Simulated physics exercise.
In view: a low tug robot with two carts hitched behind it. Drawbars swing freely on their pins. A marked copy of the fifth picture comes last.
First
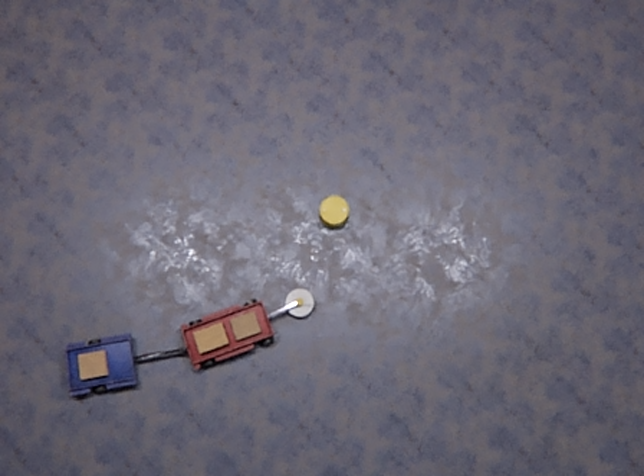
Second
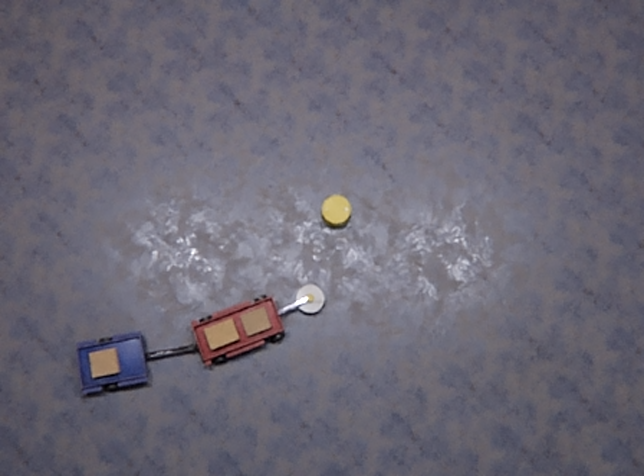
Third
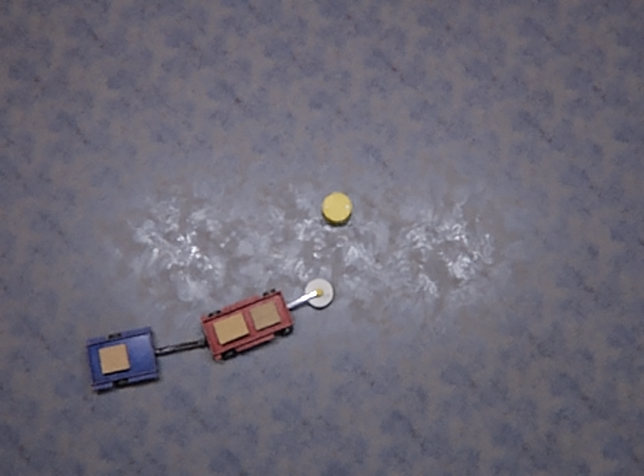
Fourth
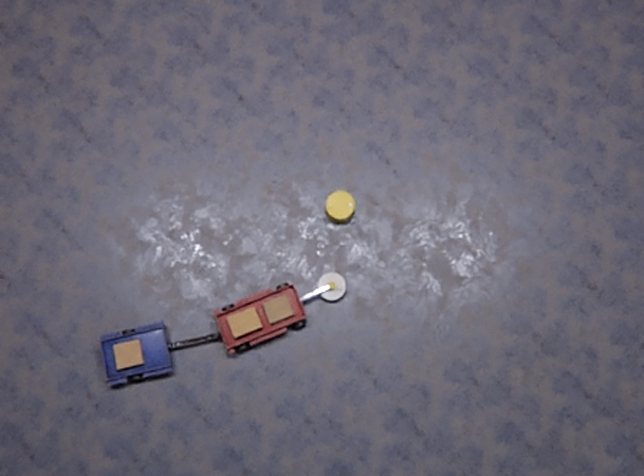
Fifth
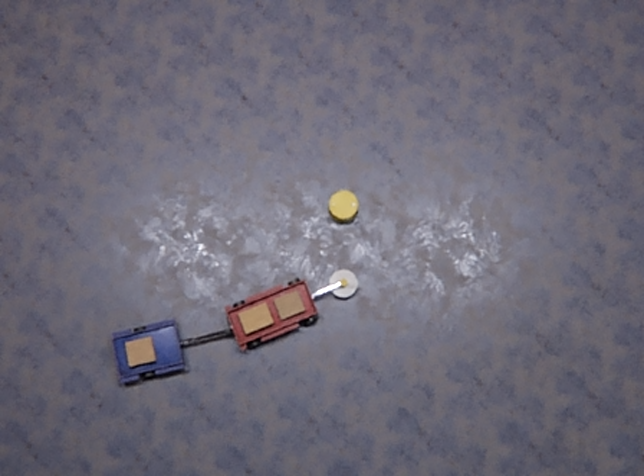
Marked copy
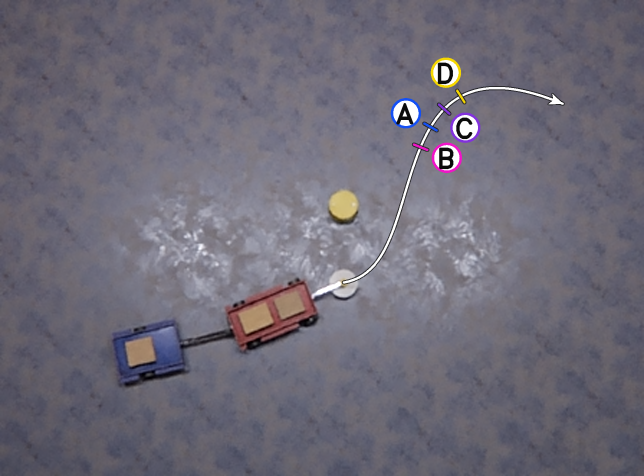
A small white robot pulls a red cart and a blue cart rightward and slightly upward.
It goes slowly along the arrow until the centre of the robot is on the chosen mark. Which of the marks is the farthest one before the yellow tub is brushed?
Stop at C.
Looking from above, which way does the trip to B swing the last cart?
Anticlockwise.
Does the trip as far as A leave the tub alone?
Yes.
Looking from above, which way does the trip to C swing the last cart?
For that mark, anticlockwise.
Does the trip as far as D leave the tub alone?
For that mark, no.
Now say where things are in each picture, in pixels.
The first frame shows red cart (228, 333); blue cart (101, 364); yellow tub (334, 214).
The second frame shows robot (310, 299); red cart (239, 329); blue cart (112, 362); yellow tub (336, 214).
The third frame shows robot (319, 293); red cart (248, 323); blue cart (122, 358); yellow tub (337, 211).
The fourth frame shows robot (332, 286); red cart (261, 316); blue cart (136, 353); yellow tub (340, 209).
The fifth frame shows robot (344, 284); red cart (272, 313); blue cart (148, 350); yellow tub (343, 209).
On the copy, A at (431, 127); B at (421, 147); C at (444, 109); D at (461, 96); the route from (344, 283) via (424, 140) to (563, 104).
On C. First, robot (392, 232), last cart (218, 329).
Then, robot (415, 163), last cart (283, 301).
Finally, robot (443, 112), last cart (330, 265); nothing has been touched.
By contrast, A is safe but short; B is safe but short; D is too far, the tub has been hit.
